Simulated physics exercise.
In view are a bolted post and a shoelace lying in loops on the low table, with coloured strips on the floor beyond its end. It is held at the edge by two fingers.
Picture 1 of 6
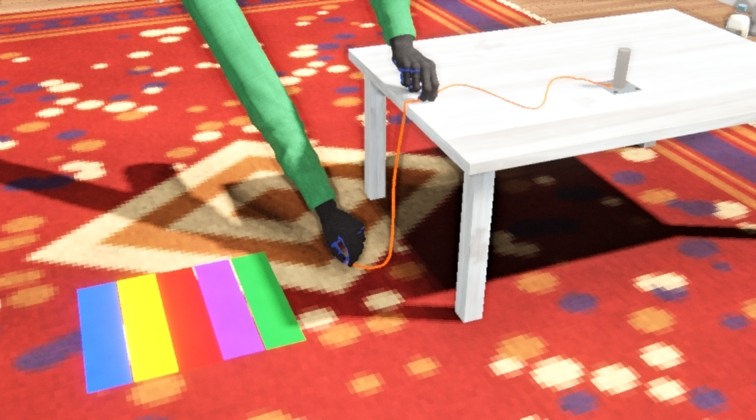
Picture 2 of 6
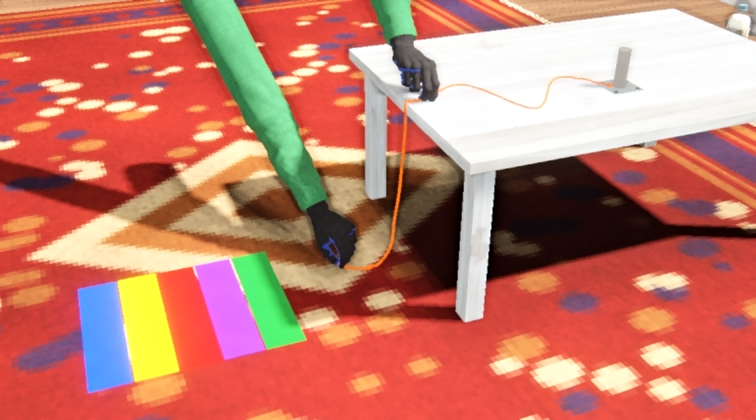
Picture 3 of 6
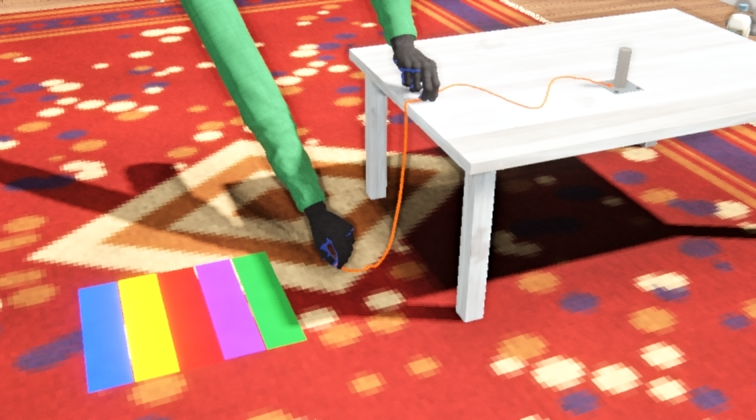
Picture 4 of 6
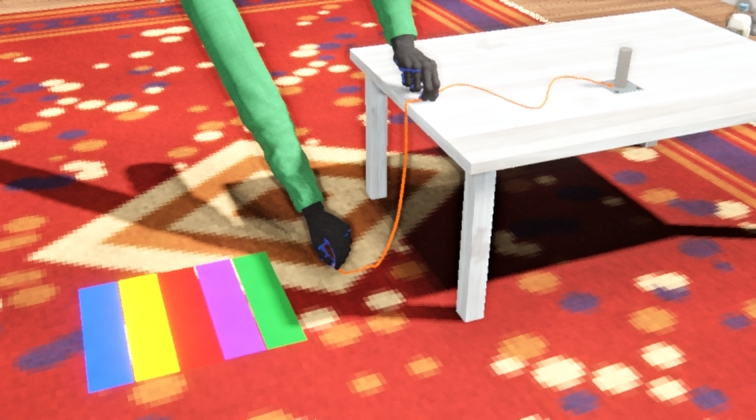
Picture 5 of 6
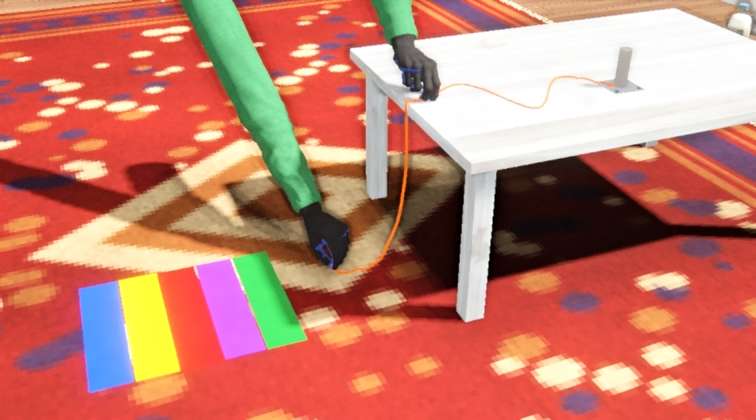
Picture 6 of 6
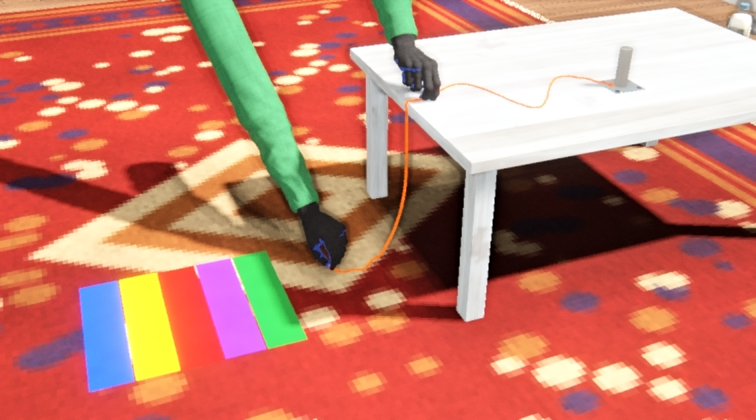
At first, an orange shoelace runs across a white table and over its edge, pinched there by one gloved hand, while another holds its lower end near coloured strips on the patterned floor. The lower hand then shifts very slightly left toward the strips, while the upper hand stays nearly still.
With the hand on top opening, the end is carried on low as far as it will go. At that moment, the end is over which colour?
Over blue.
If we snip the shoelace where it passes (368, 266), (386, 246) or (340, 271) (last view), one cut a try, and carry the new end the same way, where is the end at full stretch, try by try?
First (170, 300), then (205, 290), then (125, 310).
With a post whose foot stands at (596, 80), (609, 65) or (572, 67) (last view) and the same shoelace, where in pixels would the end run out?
Try by try: (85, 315), (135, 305) and (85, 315).
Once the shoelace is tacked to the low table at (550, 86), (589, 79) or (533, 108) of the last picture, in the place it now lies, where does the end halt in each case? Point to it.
First near (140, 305), then near (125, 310), then near (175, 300).
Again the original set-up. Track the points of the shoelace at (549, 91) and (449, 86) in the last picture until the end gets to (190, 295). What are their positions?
Result - first point (522, 99), second point (403, 156).
Soon after, end near (190, 295); over red.
After that, end near (136, 306); over yellow.
At the stop, end near (105, 313); over blue. It gets as far as the blue strip.
